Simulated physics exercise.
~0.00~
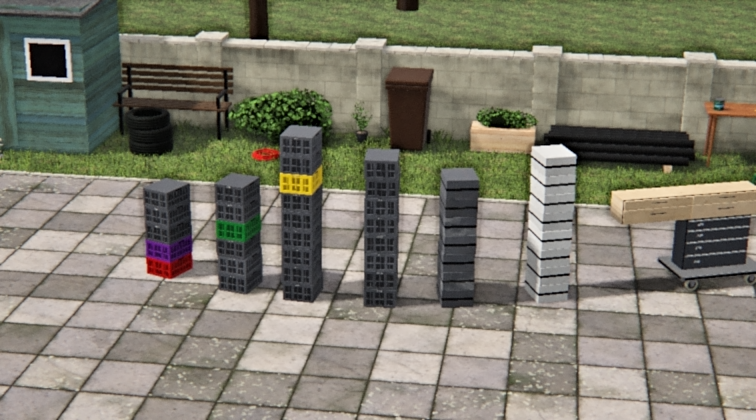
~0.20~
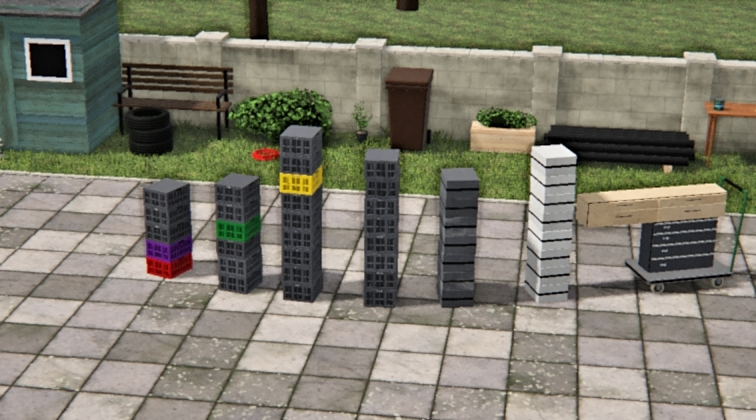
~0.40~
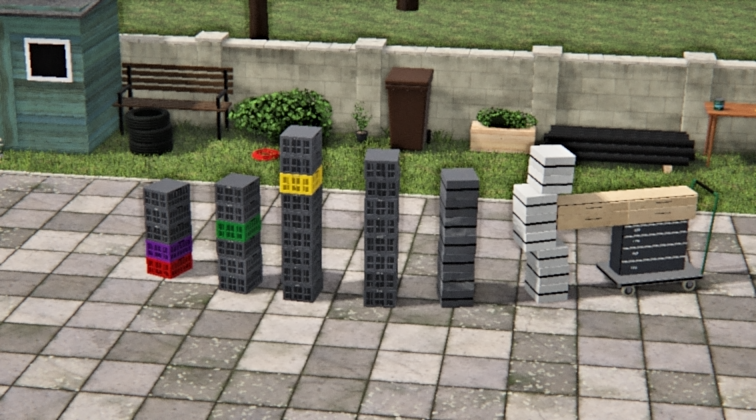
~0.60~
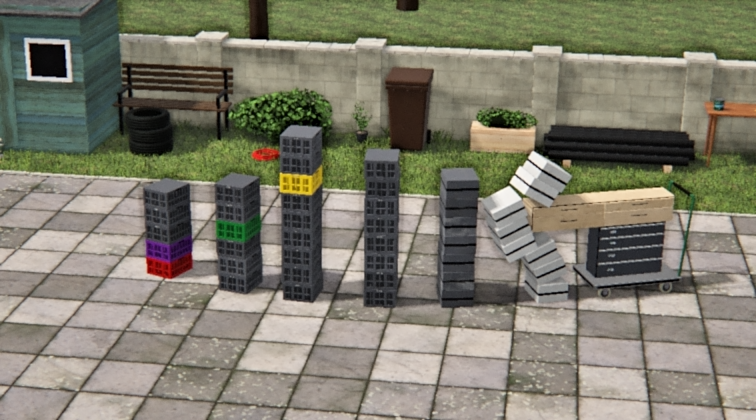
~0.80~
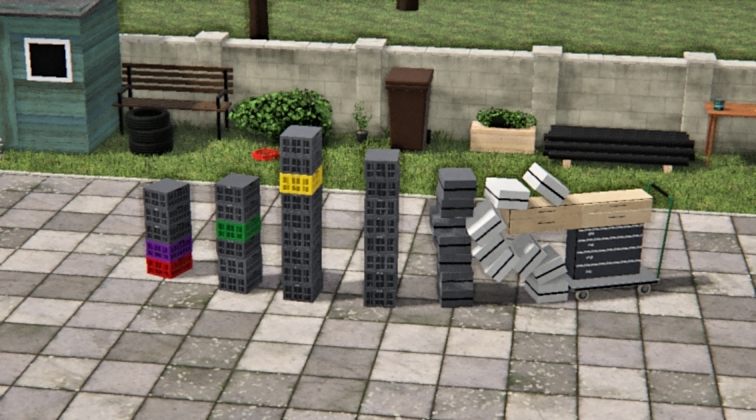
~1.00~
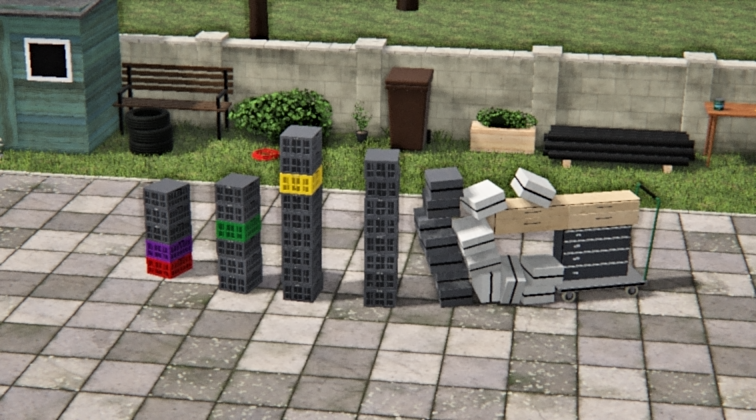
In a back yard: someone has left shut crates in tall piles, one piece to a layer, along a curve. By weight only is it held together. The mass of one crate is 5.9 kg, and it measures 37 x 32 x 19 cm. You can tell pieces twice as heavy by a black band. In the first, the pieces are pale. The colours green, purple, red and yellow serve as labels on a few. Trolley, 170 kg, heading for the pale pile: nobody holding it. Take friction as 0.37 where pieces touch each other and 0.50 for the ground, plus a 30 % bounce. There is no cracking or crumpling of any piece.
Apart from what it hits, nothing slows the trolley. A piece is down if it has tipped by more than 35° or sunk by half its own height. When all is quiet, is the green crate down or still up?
In the end the green crate goes down.
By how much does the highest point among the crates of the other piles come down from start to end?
I make it close to 95 cm.
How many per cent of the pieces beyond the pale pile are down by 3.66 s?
At that instant, 90 percent.
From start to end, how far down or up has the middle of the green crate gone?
Its middle ends around 40 cm lower.
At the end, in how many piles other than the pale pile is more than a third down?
Total count: 5.
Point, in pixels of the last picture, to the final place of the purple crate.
At about (129, 246).
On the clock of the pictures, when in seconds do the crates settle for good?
That happens at roughly 6.5 seconds.
By 1.52 s, 6 of the pale pile down; none of the 35 other crates down, 15 disturbed; green crate unmoved.
By 2.16 s, 6 of the pale pile down; 14 of the 35 other crates down; green crate unmoved; yellow crate tilted 14°.
By 2.82 s, 6 of the pale pile down; 24 of the 35 other crates down; green crate tilted 35°, 12 cm lower; yellow crate tilted 23°, 20 cm lower.
By 3.66 s, 6 of the pale pile down; 32 of the 35 other crates down; green crate 38 cm lower; purple crate tilted 68°, 10 cm lower.
When it is over (6.6 s), 6 of the pale pile down; 32 of the 35 other crates down; green crate 38 cm lower; purple crate on its side; yellow crate on its side. In pixels of the last frame, middles, green crate near (158, 246), purple crate near (129, 246).
